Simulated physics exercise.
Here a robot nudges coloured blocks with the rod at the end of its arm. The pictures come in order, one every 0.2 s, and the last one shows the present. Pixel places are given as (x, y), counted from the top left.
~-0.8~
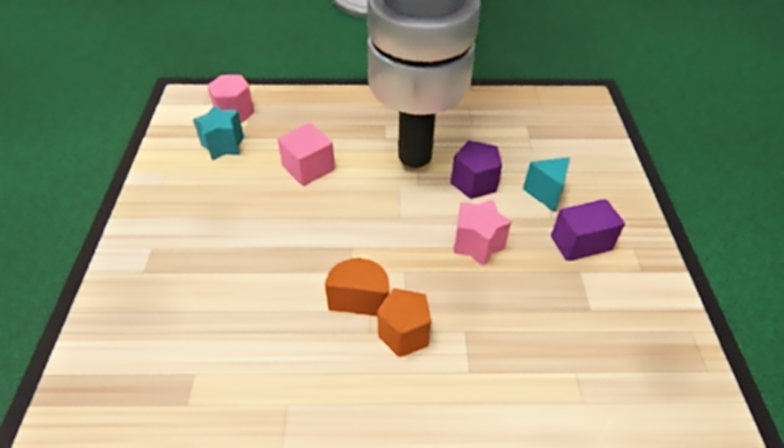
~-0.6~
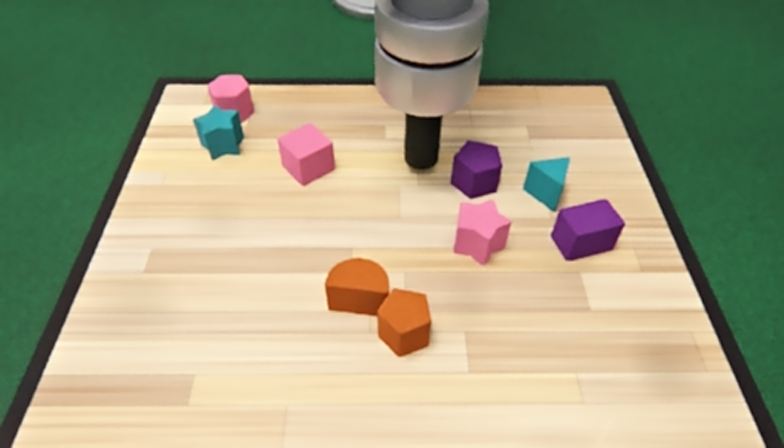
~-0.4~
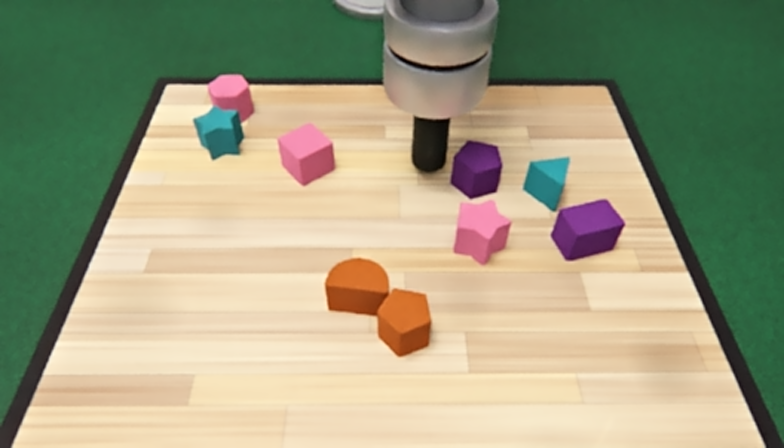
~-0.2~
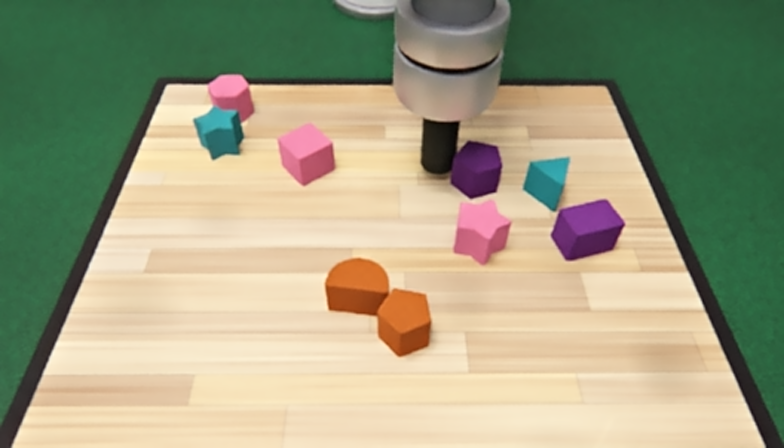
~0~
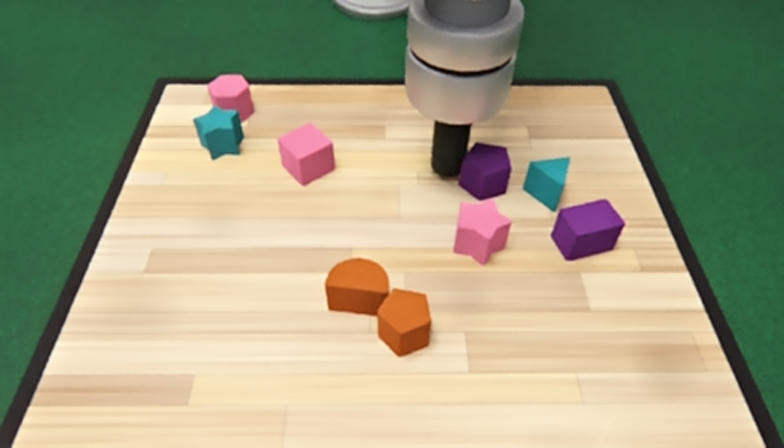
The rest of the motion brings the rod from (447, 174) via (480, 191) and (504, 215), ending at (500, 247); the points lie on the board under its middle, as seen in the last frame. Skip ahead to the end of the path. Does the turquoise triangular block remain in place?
No, that is not how it ends up.
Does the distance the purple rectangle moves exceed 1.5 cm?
I'd say no.
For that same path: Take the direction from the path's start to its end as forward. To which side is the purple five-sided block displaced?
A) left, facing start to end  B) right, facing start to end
My answer is option A.
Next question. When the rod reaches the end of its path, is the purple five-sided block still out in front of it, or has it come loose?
It is no longer ahead.
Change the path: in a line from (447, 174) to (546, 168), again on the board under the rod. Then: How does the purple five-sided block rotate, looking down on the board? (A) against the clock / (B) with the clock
My pick is B.
On the path given first. One third of the way, rod at (482, 184); purple five-sided block at (526, 167), turned 35° anticlockwise; turquoise triangular block at (568, 167), turned 15° clockwise.
Two thirds of the way, rod at (506, 209); purple five-sided block at (546, 171), turned 60° anticlockwise; turquoise triangular block at (583, 167), turned 30° clockwise.
At the end, rod at (502, 240); pink star-shaped block at (469, 229); purple five-sided block at (546, 171), turned 60° anticlockwise; turquoise triangular block at (583, 167), turned 30° clockwise; purple rectangle unmoved.
